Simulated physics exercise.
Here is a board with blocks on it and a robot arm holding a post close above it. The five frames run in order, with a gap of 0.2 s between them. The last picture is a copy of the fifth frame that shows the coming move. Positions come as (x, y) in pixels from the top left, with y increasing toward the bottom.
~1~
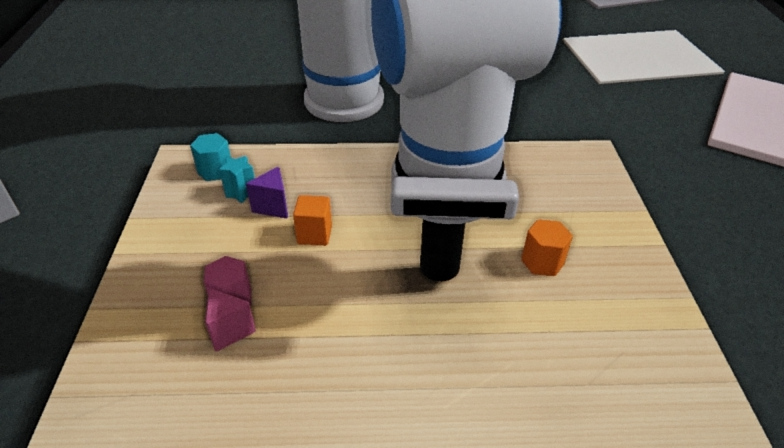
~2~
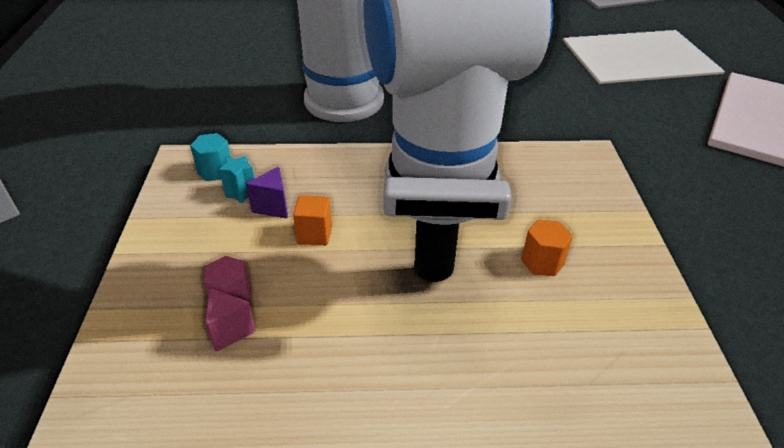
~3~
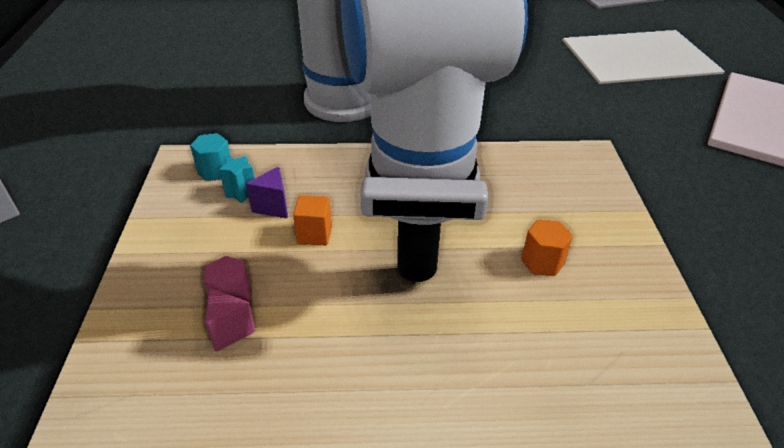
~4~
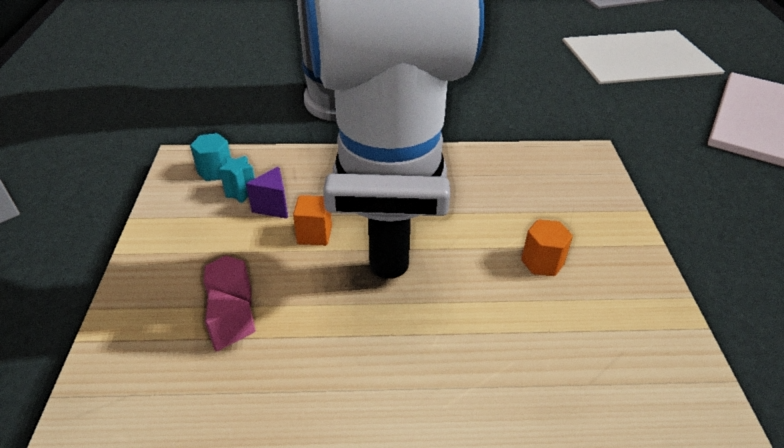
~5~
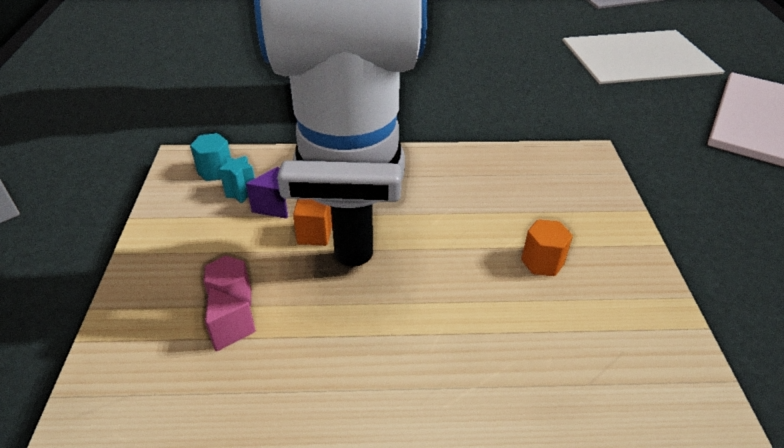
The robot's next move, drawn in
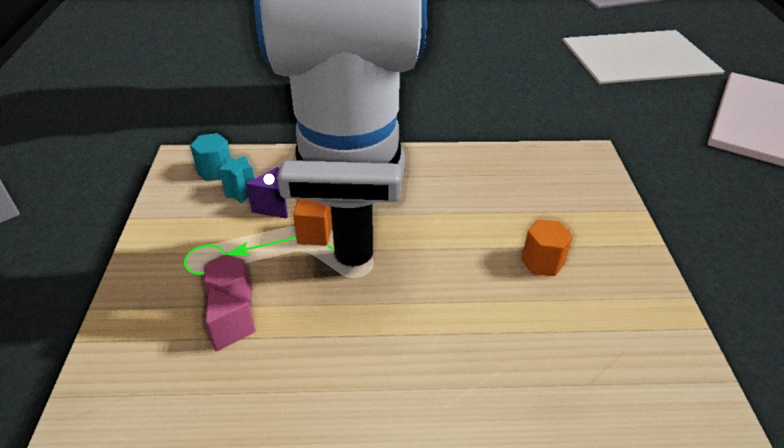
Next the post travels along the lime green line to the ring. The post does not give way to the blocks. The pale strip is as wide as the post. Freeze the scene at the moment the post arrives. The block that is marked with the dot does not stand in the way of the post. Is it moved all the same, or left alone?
By then it is displaced.
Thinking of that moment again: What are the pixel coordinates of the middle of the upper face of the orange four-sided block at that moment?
Put as a pixel place, it's (285, 187).
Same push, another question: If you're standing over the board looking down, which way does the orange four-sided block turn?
Spins clockwise.
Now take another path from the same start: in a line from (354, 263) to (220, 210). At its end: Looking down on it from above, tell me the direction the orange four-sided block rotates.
Seen from above, its turn is clockwise.
The line goes from (354, 263) by way of (313, 240) and (260, 246) to (205, 259); the dot is on the purple three-sided block.
What follows on the original path. One third of the way, post (312, 229); purple three-sided block (264, 177), turned 15° clockwise; orange four-sided block (292, 189), turned 25° clockwise.
Two thirds of the way, post (258, 236); purple three-sided block (258, 176), turned 40° clockwise; orange four-sided block (285, 187), turned 65° clockwise.
At the end, post (202, 249); pink six-sided block unmoved; purple three-sided block (258, 176), turned 40° clockwise; orange four-sided block (285, 187), turned 65° clockwise.
